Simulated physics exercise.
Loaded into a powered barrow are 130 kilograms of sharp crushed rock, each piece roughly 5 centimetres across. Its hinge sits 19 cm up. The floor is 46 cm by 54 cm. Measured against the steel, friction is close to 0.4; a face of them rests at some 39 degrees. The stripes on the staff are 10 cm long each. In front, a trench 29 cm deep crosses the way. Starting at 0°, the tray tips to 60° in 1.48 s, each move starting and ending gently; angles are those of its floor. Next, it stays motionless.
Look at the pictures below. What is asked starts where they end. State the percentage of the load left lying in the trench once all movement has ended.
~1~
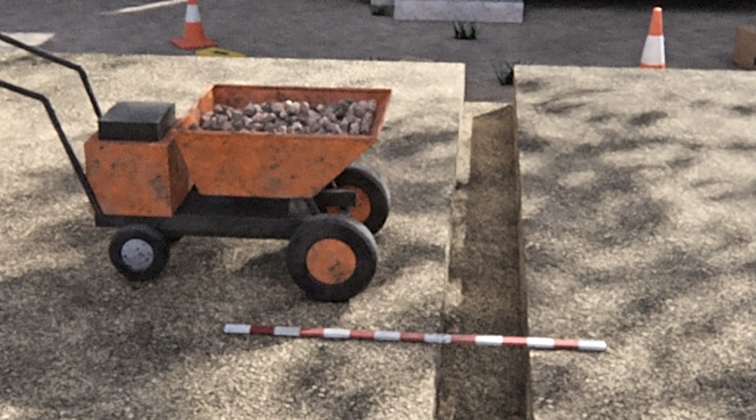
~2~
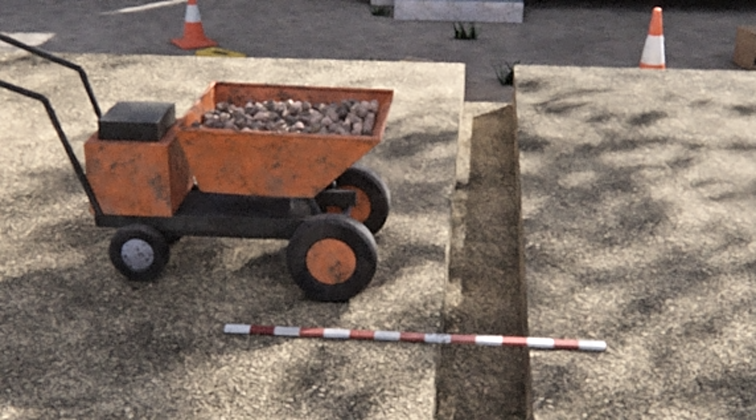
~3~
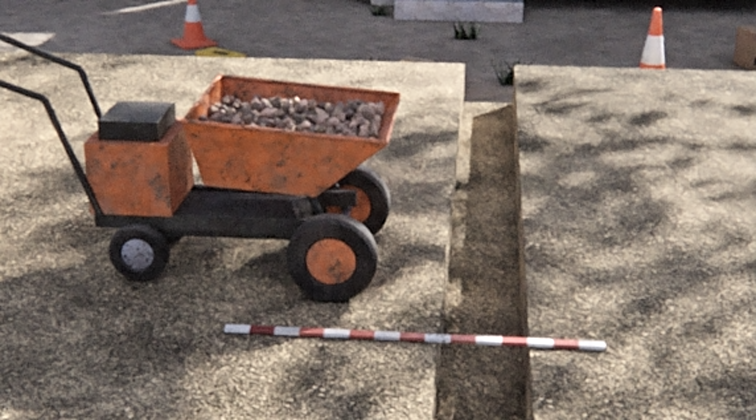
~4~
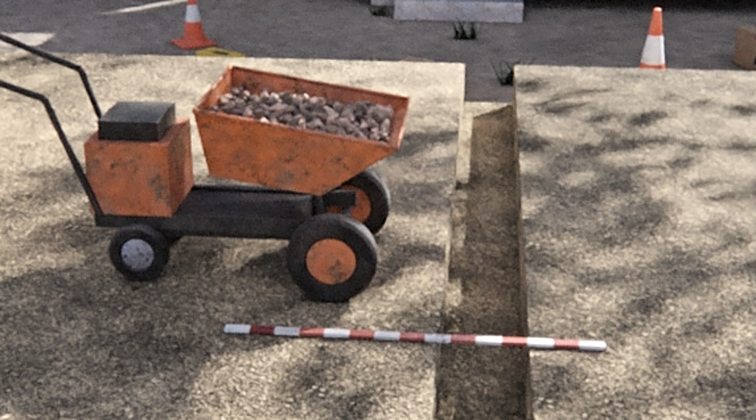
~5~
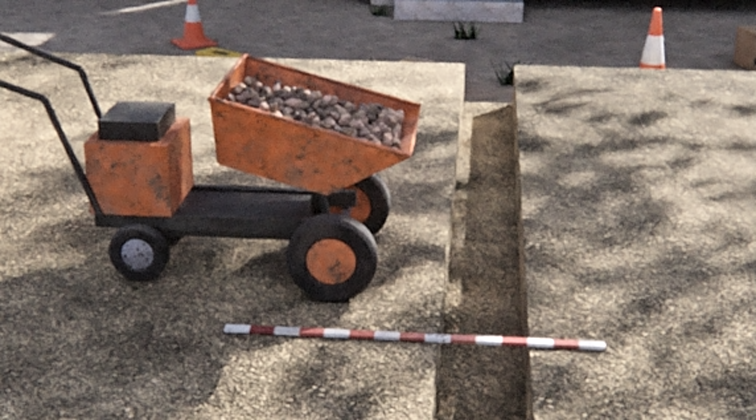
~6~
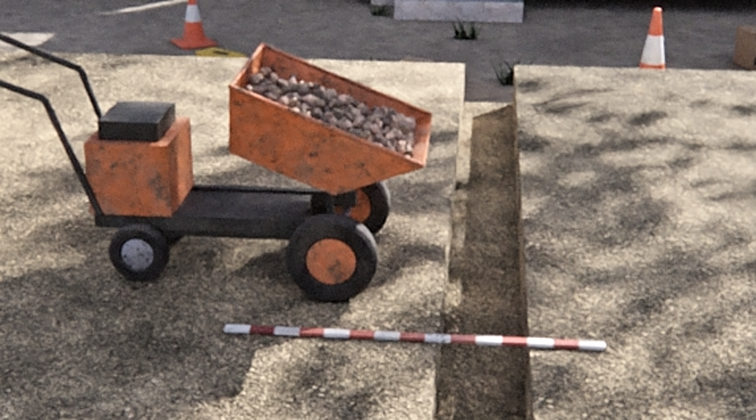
The share left there is about 61 per cent.
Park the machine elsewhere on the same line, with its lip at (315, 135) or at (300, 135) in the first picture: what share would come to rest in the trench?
Close to 55 percent in the first case, 35 percent in the second.
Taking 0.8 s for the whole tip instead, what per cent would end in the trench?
It would be near 55 percent.
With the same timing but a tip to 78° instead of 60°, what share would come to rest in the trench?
It would come to about 85 percent.
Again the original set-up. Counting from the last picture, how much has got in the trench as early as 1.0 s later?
By then, around 10 percent.
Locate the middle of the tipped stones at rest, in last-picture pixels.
I'd put it close to (494, 319).
Then, 0.5 s after the last picture the floor is at 51°, 100 % in the tray; the foremost stones are at (457, 190).
Then, 1.0 s after the last picture the floor is at 60°, 91 % in the tray, 9 % in the trench; the foremost stones are at (513, 317).
Then, 1.3 s after the last picture the floor is at 60°, 68 % in the tray, 30 % in the trench, 2 % past the trench; the foremost stones are at (560, 277).
Then, 3.3 s after the last picture the floor is at 60°, 35 % in the tray, 61 % in the trench, 4 % past the trench; the foremost stones are at (577, 289).
